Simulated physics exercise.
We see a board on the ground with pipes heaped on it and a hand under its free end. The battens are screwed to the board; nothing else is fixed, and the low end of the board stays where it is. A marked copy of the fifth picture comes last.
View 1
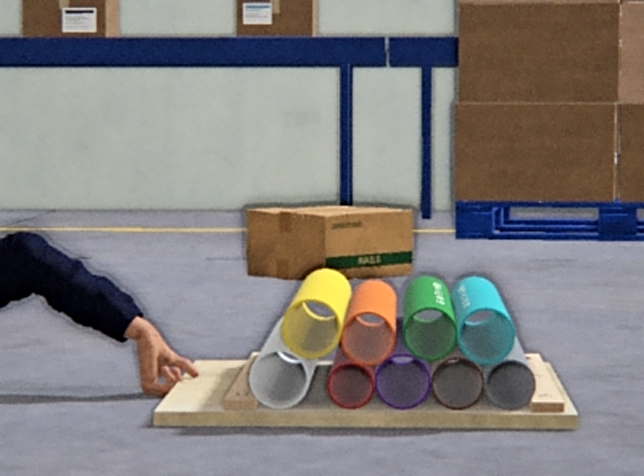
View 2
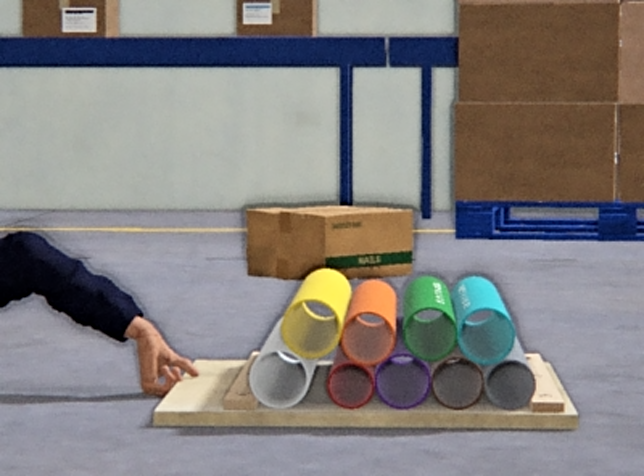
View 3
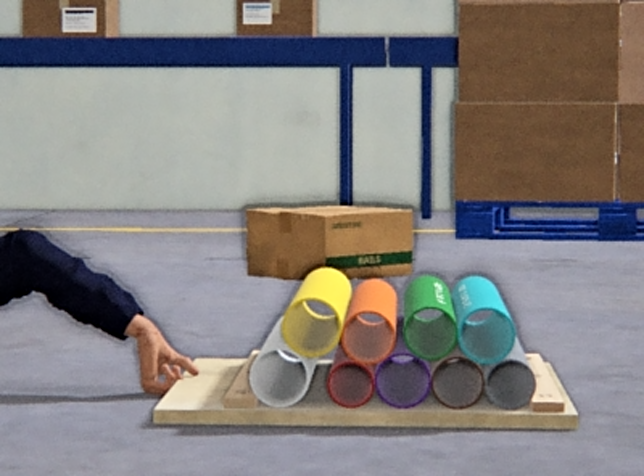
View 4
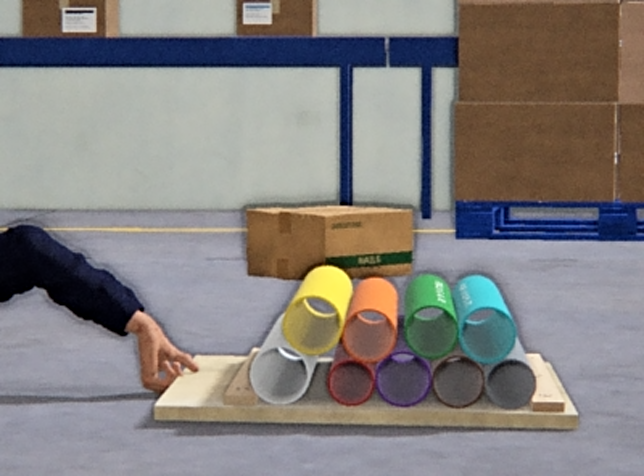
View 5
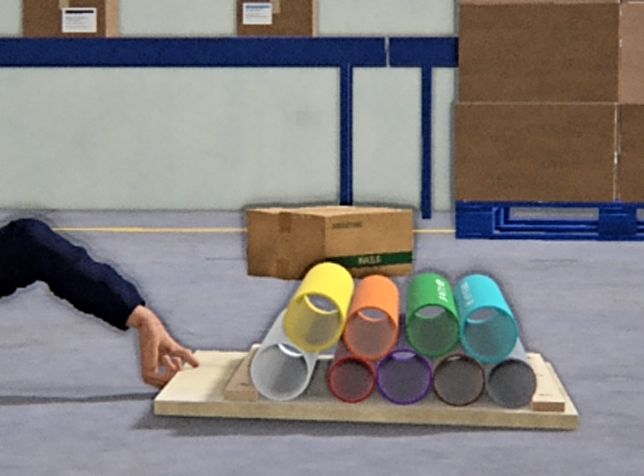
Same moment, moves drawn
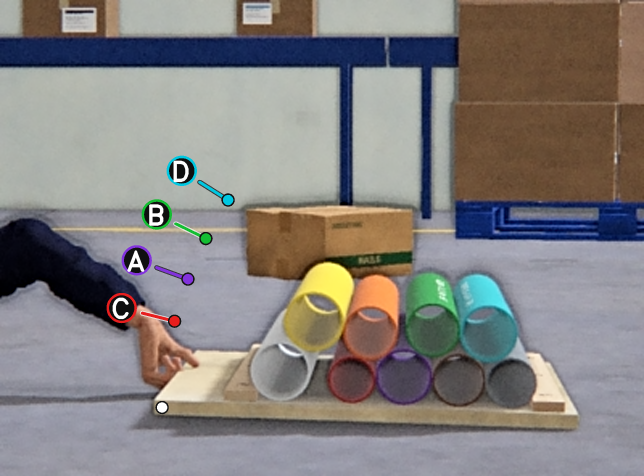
The video shows a hand at the left end of a wooden board on the ground, raising that end very slightly, while the colourful pipes heaped between battens on the board shift barely at all.
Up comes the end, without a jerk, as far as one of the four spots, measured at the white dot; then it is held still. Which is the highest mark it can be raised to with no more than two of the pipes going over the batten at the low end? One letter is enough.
C is the limit.
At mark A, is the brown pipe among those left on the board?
Yes, with A.
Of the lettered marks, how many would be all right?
One of them.
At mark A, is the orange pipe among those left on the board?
No.
On the marked copy, A at (188, 279); B at (206, 239); C at (175, 321); D at (228, 200); the white dot at (162, 407).
With C. Early on, board at 12°.
Further on, board at 14°.
At the end, board at 14°, none over the low batten.
As for the rest, A three over the low batten (turquoise, orange, green); B four over the low batten (turquoise, orange, yellow, green); D nine over the low batten.
